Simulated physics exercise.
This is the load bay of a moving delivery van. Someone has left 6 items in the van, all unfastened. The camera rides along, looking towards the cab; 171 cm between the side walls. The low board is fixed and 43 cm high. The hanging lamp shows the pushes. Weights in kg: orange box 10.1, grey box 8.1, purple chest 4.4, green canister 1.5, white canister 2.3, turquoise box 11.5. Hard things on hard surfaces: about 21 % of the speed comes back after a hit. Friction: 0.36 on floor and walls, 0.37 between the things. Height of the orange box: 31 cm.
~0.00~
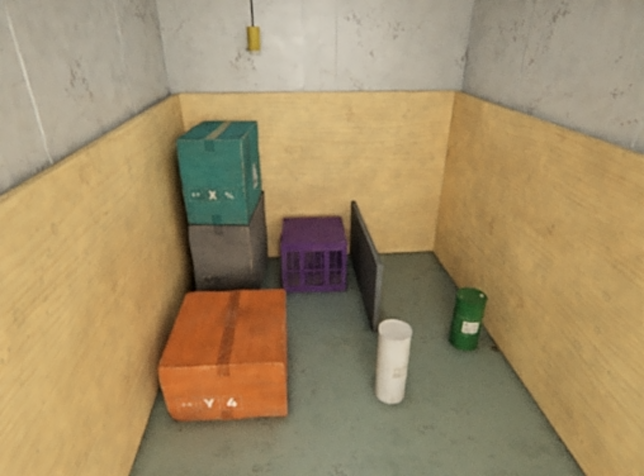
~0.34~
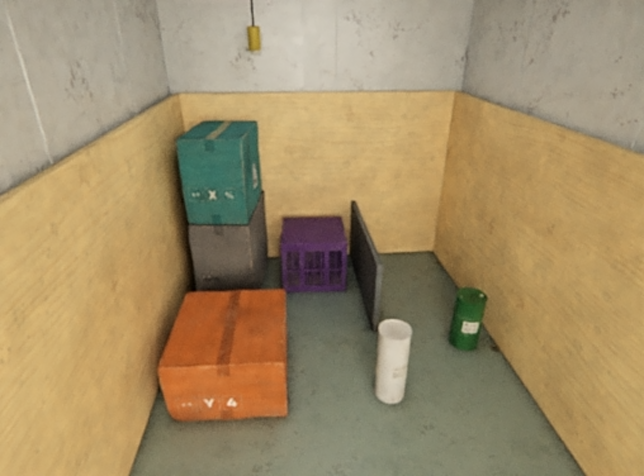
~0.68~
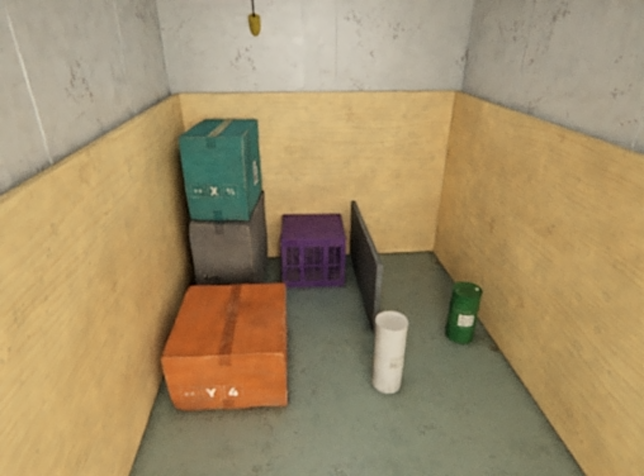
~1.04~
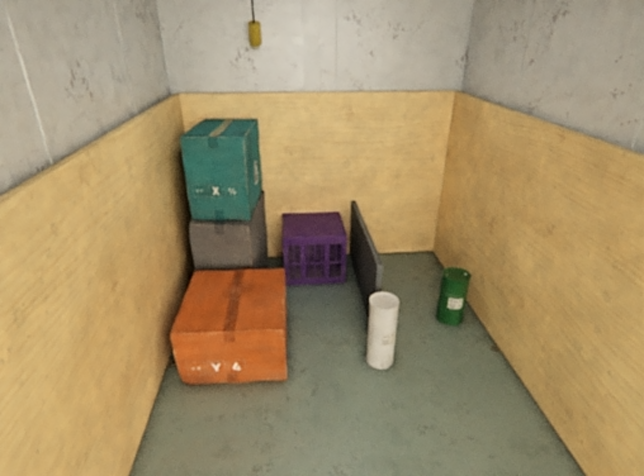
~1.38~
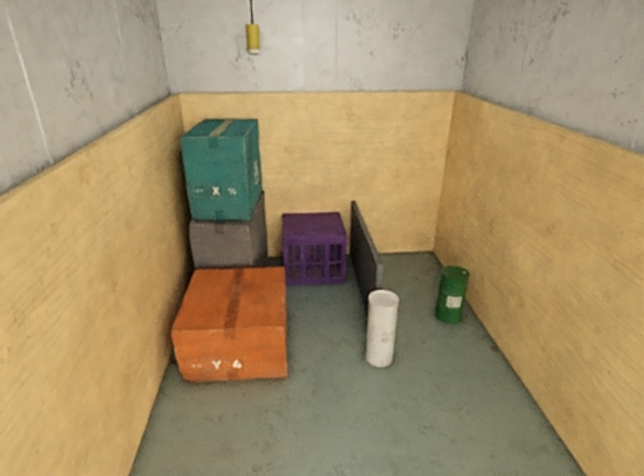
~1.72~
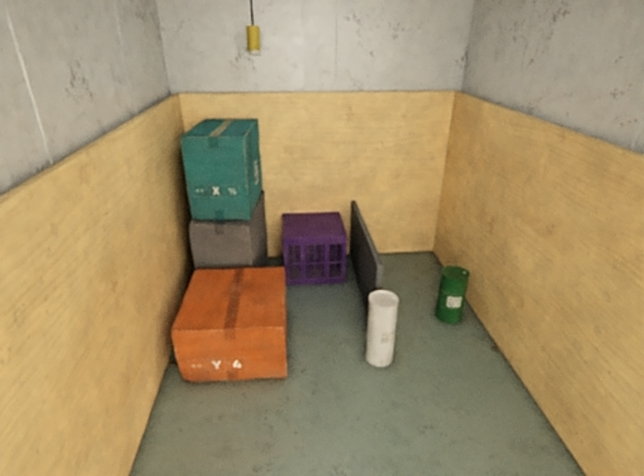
In the load bay of a van, a lamp hangs above stacked boxes, a purple chest, a dark panel and two canisters; the orange box and both canisters slide a short way towards the far wall, the others barely shifting.
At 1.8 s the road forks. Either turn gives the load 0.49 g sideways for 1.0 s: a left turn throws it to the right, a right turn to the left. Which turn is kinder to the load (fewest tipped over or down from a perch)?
The load fares better going right.
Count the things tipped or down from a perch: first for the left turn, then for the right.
Turning left 1, turning right 0.
Turning left. Around 2.42 s, force 0.49 g right; grey box at 14° to upright near (245, 240); orange box shifted 25 cm near (258, 318); turquoise box at 14° to upright.
Around 2.62 s, force 0.35 g right; grey box at 35° to upright near (260, 238); orange box shifted 32 cm near (283, 317); turquoise box at 37° to upright.
Around 3.02 s, smooth; turquoise box now down from a perch; grey box at 30° to upright near (257, 241); orange box shifted 43 cm near (308, 316).
Finally (4.1 s), down from a perch, turquoise box; not toppled but over 15 cm from the start, orange box, green canister and white canister; the other 2 still in place (within 15 cm). Final places as that camera would see them, orange box near (308, 316), grey box near (224, 250).
Turning right instead, nothing is lost, 0 of 6 in all.
